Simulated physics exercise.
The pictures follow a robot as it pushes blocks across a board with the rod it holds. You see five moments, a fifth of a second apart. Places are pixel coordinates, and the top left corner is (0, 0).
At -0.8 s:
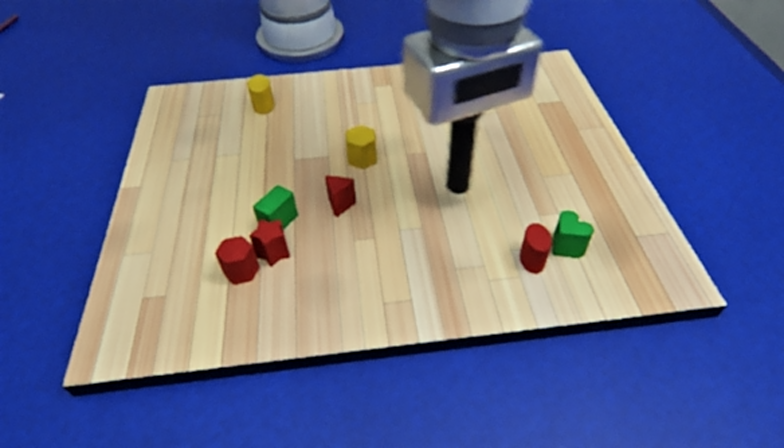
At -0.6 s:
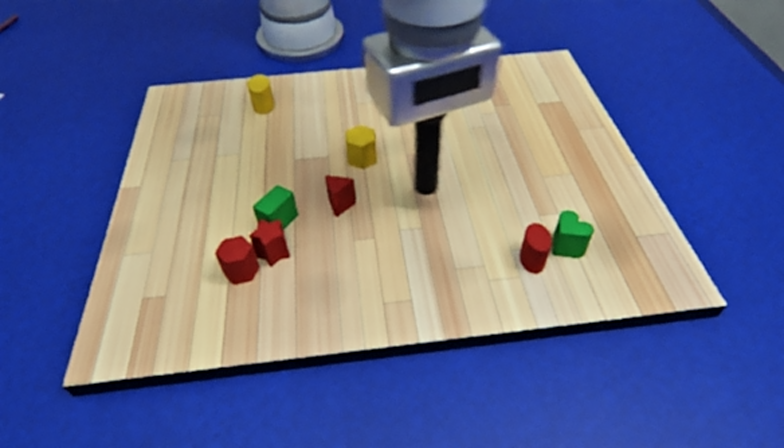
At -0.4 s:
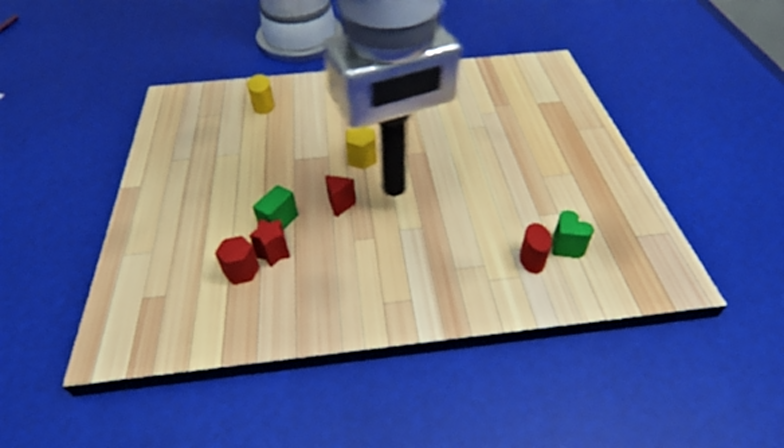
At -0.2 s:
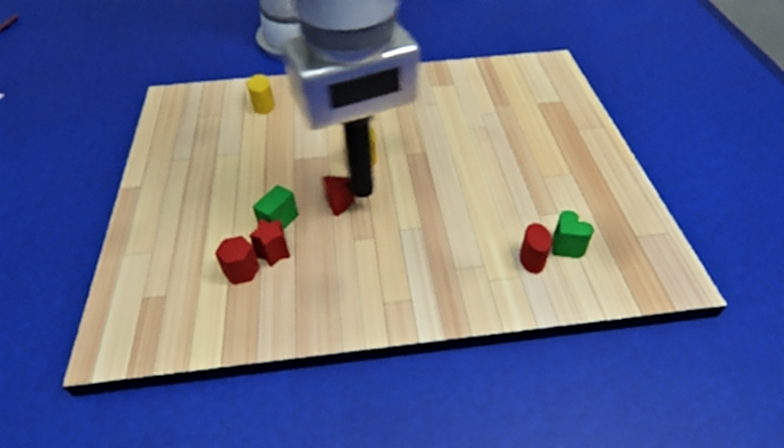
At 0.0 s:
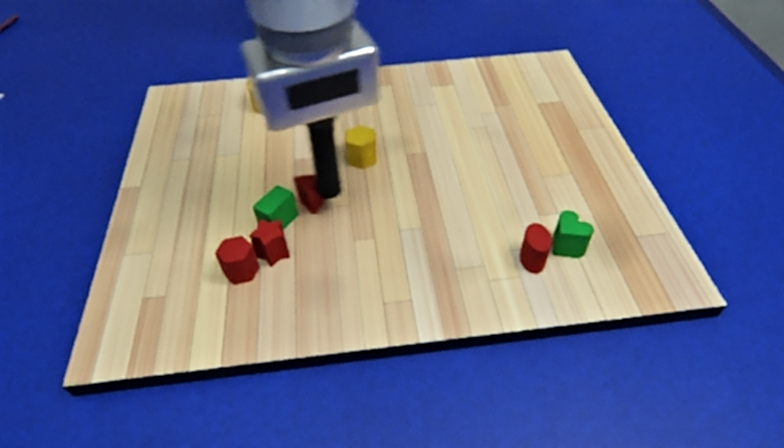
The footage shows a robot arm with a black rod moving left across a wooden board scattered with red, green and yellow blocks, then pushing a red three-sided block a short way left toward a green block.
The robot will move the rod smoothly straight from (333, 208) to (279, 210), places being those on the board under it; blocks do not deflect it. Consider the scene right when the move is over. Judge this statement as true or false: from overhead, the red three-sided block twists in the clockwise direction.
The statement is true.
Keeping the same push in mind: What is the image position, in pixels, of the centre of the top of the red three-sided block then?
That would be at about pixel (268, 172).
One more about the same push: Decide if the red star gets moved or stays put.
At the end of the path, it will still be in place.
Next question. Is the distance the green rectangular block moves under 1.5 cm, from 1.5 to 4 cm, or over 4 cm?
Travels 1.5 to 4 cm.
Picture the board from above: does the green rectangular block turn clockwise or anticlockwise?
That block twists counter-clockwise.
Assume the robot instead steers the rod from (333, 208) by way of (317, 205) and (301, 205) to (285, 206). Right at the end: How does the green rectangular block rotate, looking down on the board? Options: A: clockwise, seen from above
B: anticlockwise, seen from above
Answer: B.
On the path given first. Halfway along, rod at (301, 192); green rectangular block at (270, 200); red three-sided block at (285, 176).
At the end, rod at (274, 193); red star unmoved; green rectangular block at (248, 206), turned 35° anticlockwise; red three-sided block at (268, 172), turned 60° clockwise.
